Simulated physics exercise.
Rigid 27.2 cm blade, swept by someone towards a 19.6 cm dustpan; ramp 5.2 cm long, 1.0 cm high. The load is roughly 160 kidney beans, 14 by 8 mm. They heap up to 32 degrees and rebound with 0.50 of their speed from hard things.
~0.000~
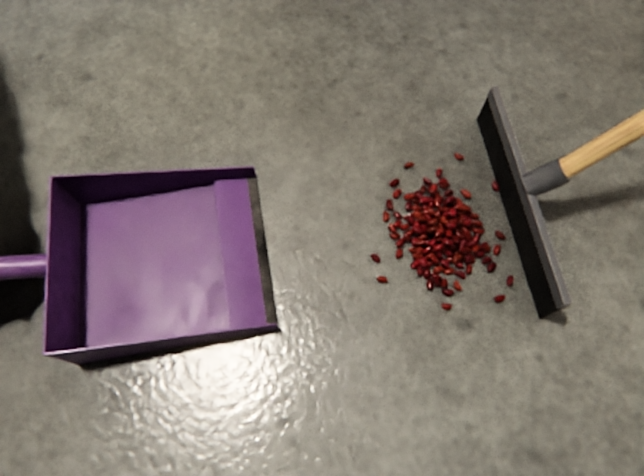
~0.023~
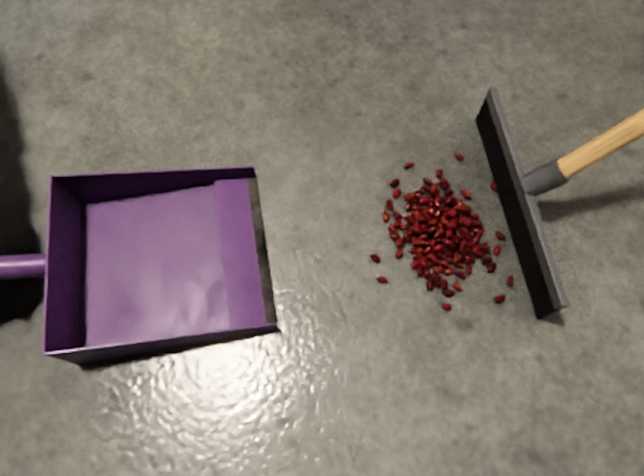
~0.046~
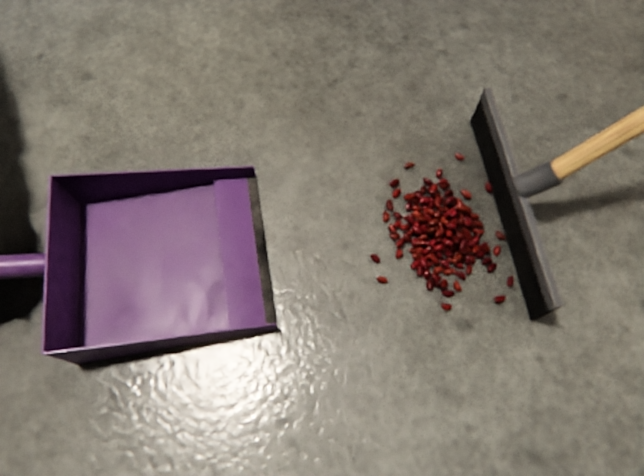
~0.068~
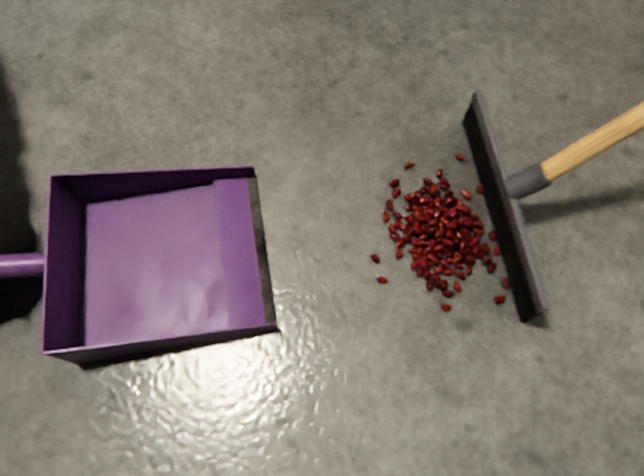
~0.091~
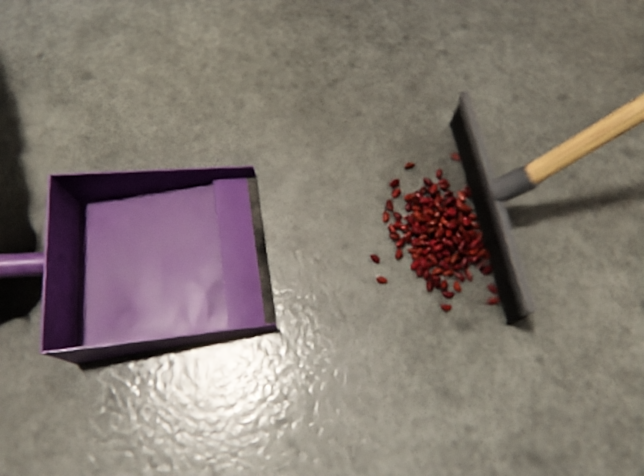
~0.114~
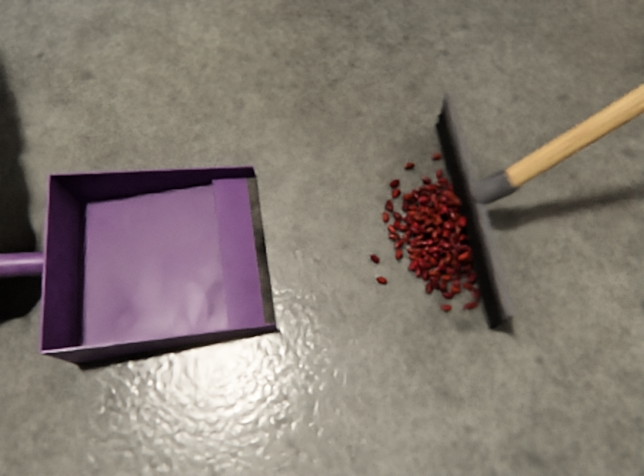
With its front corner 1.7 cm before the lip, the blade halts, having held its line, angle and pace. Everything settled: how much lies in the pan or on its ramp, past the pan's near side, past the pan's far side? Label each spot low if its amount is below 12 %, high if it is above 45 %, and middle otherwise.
In the pan or on its ramp: High, past the pan's near side: Low, past the pan's far side: Low.
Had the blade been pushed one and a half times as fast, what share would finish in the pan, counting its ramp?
I'd put it at close to 75 per cent.
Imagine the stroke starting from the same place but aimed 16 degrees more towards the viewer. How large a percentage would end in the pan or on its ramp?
Then about 50 per cent.
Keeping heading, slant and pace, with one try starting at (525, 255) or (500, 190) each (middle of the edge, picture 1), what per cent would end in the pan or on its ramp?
The two tries give about 60 % and about 70 %.
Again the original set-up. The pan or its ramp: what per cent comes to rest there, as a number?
Roughly 65 %.
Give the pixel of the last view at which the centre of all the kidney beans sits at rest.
(243, 259).
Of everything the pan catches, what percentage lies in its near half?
Close to 60 %.
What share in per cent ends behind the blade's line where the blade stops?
Some 0 percent of it.
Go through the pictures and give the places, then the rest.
The first frame shows blade from (562, 303) to (492, 95), moved 0.0 cm, 0 of the pieces shifted so far; middle of the pieces at (443, 231); pan at (157, 266).
The second frame shows blade from (560, 304) to (491, 96), moved 0.2 cm, 0 of the pieces shifted so far; middle of the pieces at (443, 231).
The third frame shows blade from (553, 305) to (485, 96), moved 1.0 cm, 1 of the pieces shifted so far; middle of the pieces at (444, 231).
The fourth frame shows blade from (543, 308) to (477, 98), moved 2.1 cm, 3 of the pieces shifted so far; middle of the pieces at (444, 231).
The fifth frame shows blade from (527, 311) to (464, 100), moved 3.7 cm, 26 of the pieces shifted so far; middle of the pieces at (443, 231).
The sixth frame shows blade from (508, 314) to (447, 102), moved 5.8 cm, 100 of the pieces shifted so far; middle of the pieces at (431, 234); pan at (155, 265). The blade's pace is about 0.90 m/s.
Then, at 0.25 s, middle of the blade 12 cm from the lip; 0 % over the lip, far side 0 %, near side 5 %.
After 0.33 s, middle of the blade 5 cm from the lip; 0 % over the lip, far side 5 %, near side 10 %.
After 0.56 s, middle of the blade 2 cm from the lip; 65 % over the lip, far side 5 %, near side 10 %.
By 2.7 s all is still; pan 65 %, near side 10 %, far side 5 %, in front of the lip or behind the blade 25 %.
